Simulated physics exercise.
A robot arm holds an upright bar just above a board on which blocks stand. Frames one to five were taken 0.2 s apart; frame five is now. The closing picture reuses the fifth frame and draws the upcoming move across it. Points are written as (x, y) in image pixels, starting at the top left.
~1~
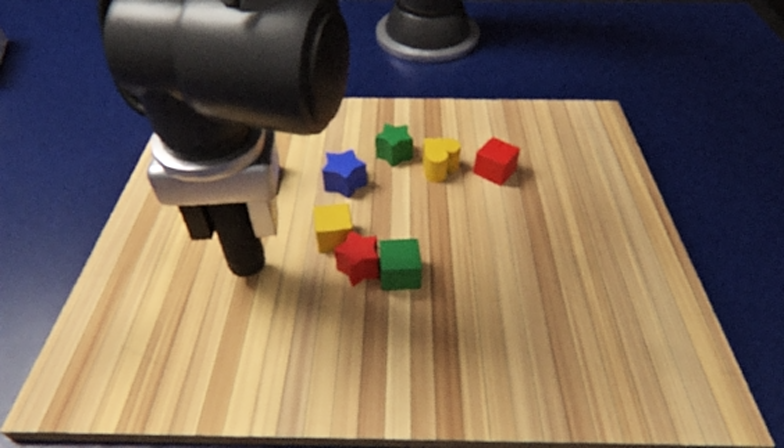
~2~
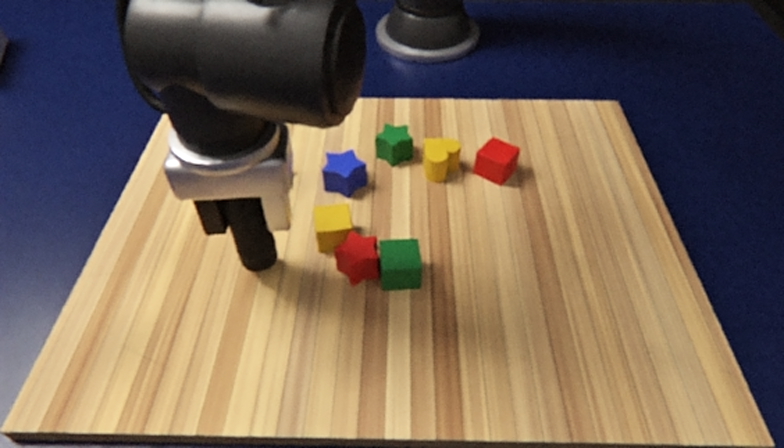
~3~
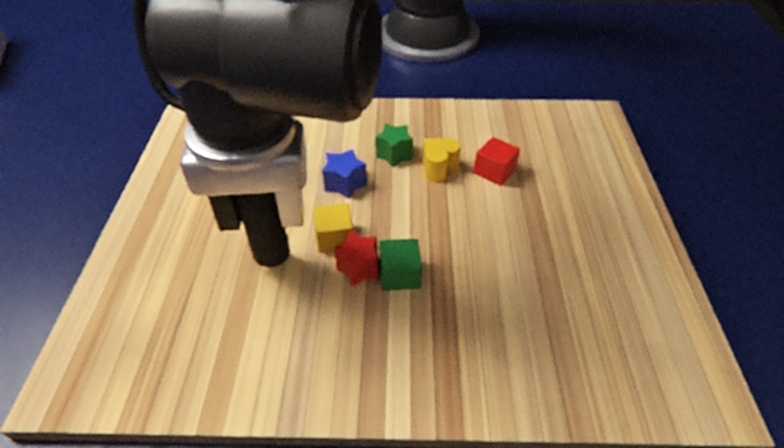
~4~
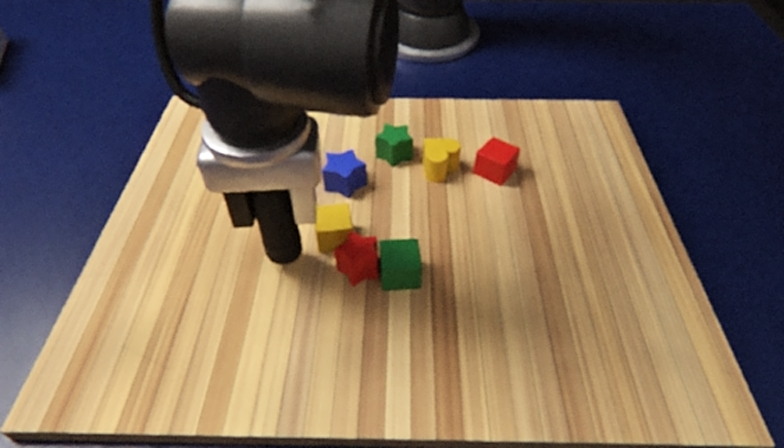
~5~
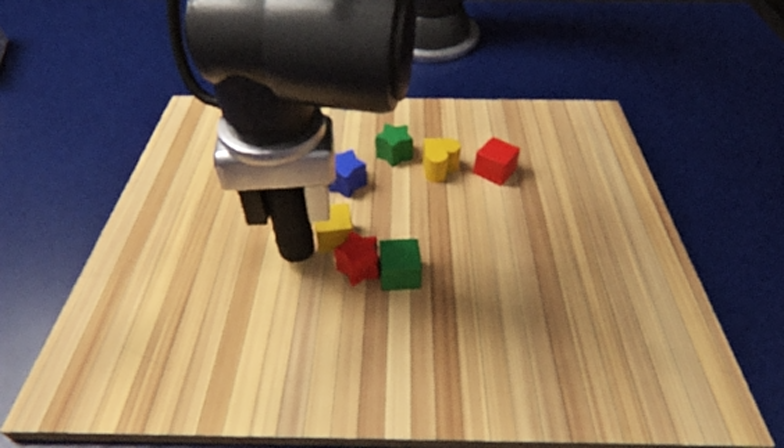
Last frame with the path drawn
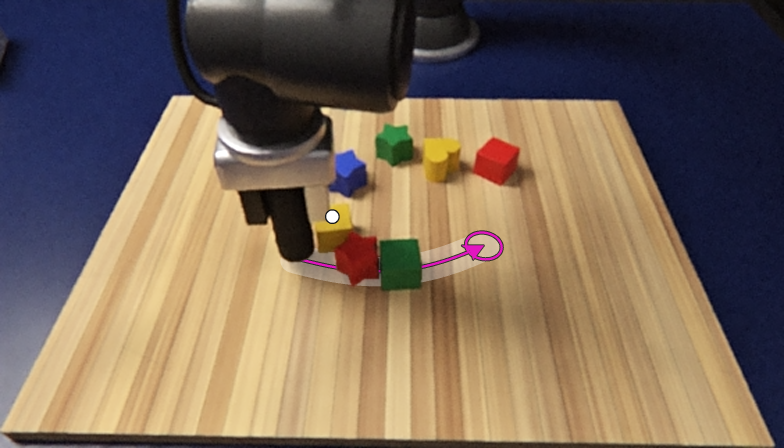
A robot arm slides its dark bar a short way right across the wooden board, nearing the yellow block.
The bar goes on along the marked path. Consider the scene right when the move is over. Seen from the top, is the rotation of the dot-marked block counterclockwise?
That would be a yes.
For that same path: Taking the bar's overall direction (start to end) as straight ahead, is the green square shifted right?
I'd say yes.
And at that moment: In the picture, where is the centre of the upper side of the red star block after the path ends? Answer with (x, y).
My prediction: (528, 239).
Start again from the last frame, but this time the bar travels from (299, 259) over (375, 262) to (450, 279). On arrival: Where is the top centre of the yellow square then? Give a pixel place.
The middle of its top is at (355, 211).
The line goes from (299, 259) via (361, 271) and (427, 266), ending at (484, 246); the dot is on the yellow square.
The first path, step by step. One third of the way, bar at (362, 261); yellow square at (346, 217), turned 60° anticlockwise; red star block at (403, 252); green square at (444, 255).
Two thirds of the way, bar at (427, 256); yellow square at (346, 217), turned 60° anticlockwise; red star block at (471, 249); green square at (512, 254).
At the end, bar at (486, 236); yellow square at (346, 217), turned 60° anticlockwise; red star block at (528, 239), turned 35° clockwise; green square at (562, 261), turned 30° clockwise.
